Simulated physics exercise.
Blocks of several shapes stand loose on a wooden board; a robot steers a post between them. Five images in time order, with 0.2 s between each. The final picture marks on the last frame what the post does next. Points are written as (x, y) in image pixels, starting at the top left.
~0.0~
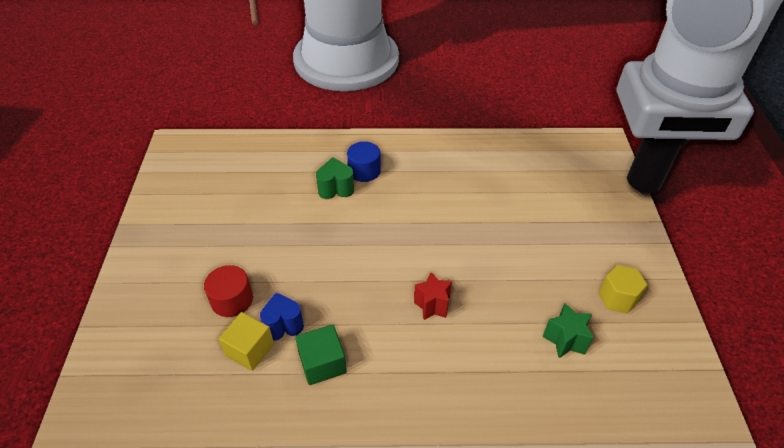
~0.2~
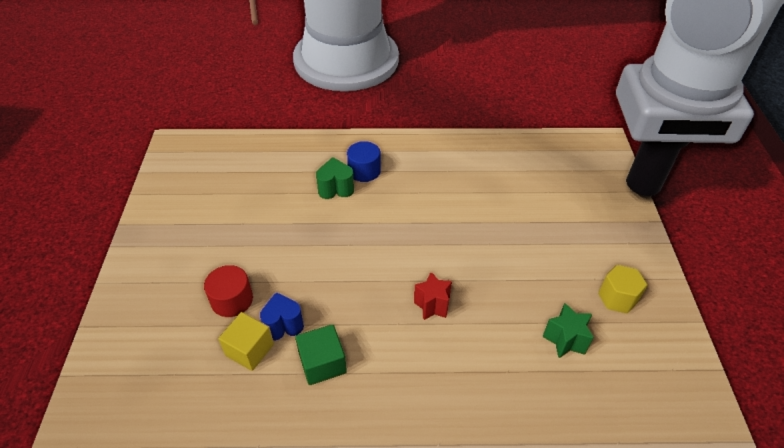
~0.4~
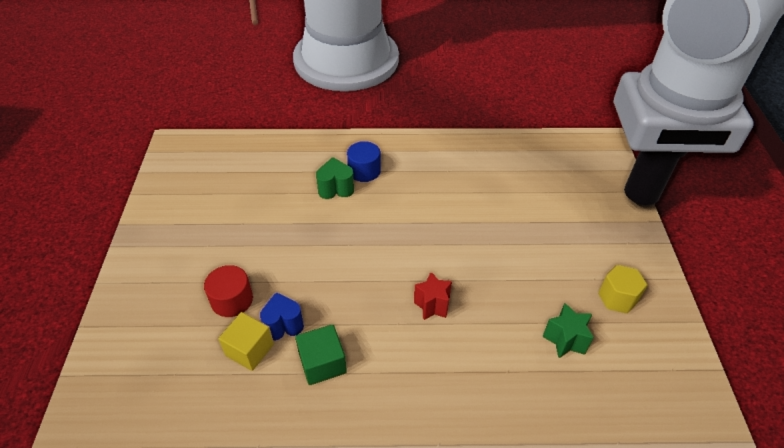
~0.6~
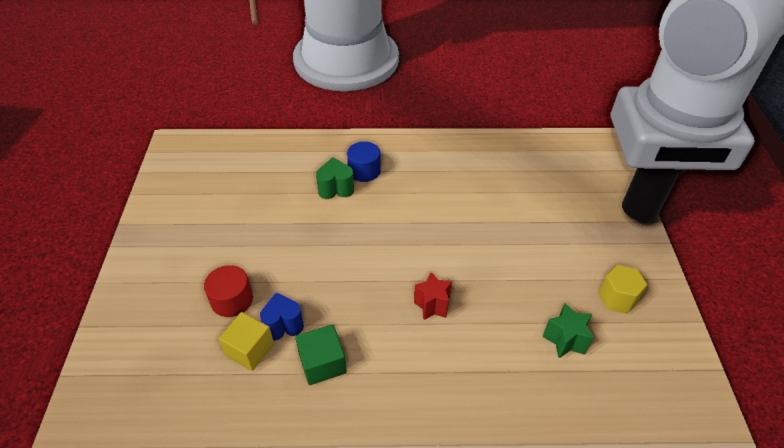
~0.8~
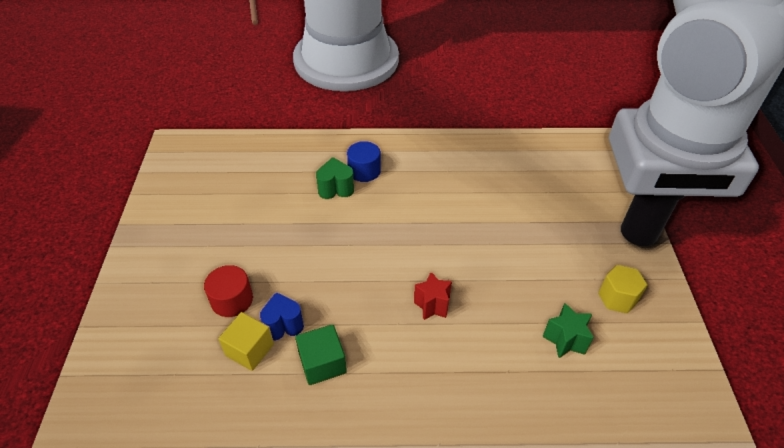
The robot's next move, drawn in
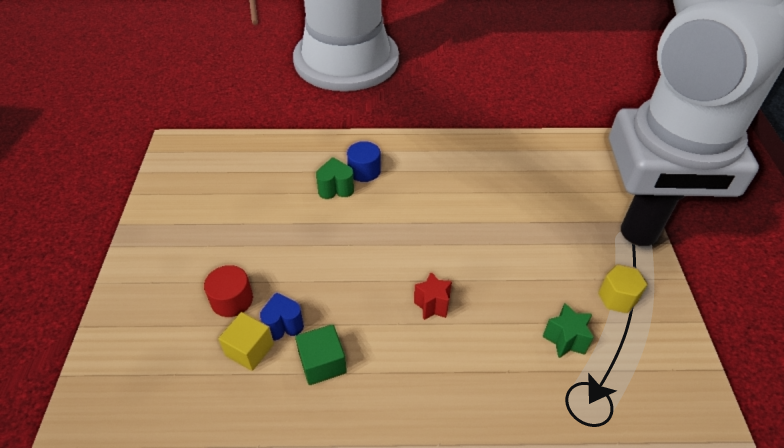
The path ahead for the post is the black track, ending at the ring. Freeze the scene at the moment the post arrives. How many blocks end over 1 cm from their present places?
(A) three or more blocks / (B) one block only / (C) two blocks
Option C.
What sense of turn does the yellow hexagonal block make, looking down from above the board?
Viewed from overhead, the yellow hexagonal block winds up turned clockwise.
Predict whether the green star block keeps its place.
At the end, its place is different.
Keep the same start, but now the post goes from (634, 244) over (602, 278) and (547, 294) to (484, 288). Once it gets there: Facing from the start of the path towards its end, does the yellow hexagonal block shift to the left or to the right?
Shifts left.
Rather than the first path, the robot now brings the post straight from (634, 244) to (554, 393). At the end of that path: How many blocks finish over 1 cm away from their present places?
Going by the path, two of them shift by more than about 1 cm.
The drawn path runs from (634, 244) over (634, 294) and (620, 348) to (589, 404).
What follows on the original path. One third of the way, post at (639, 285); yellow hexagonal block at (617, 296), turned 30° clockwise.
Two thirds of the way, post at (625, 340); green star block at (556, 325), turned 25° anticlockwise; yellow hexagonal block at (589, 318), turned 100° clockwise.
At the end, post at (595, 395); green star block at (554, 325), turned 25° anticlockwise; yellow hexagonal block at (587, 319), turned 105° clockwise.
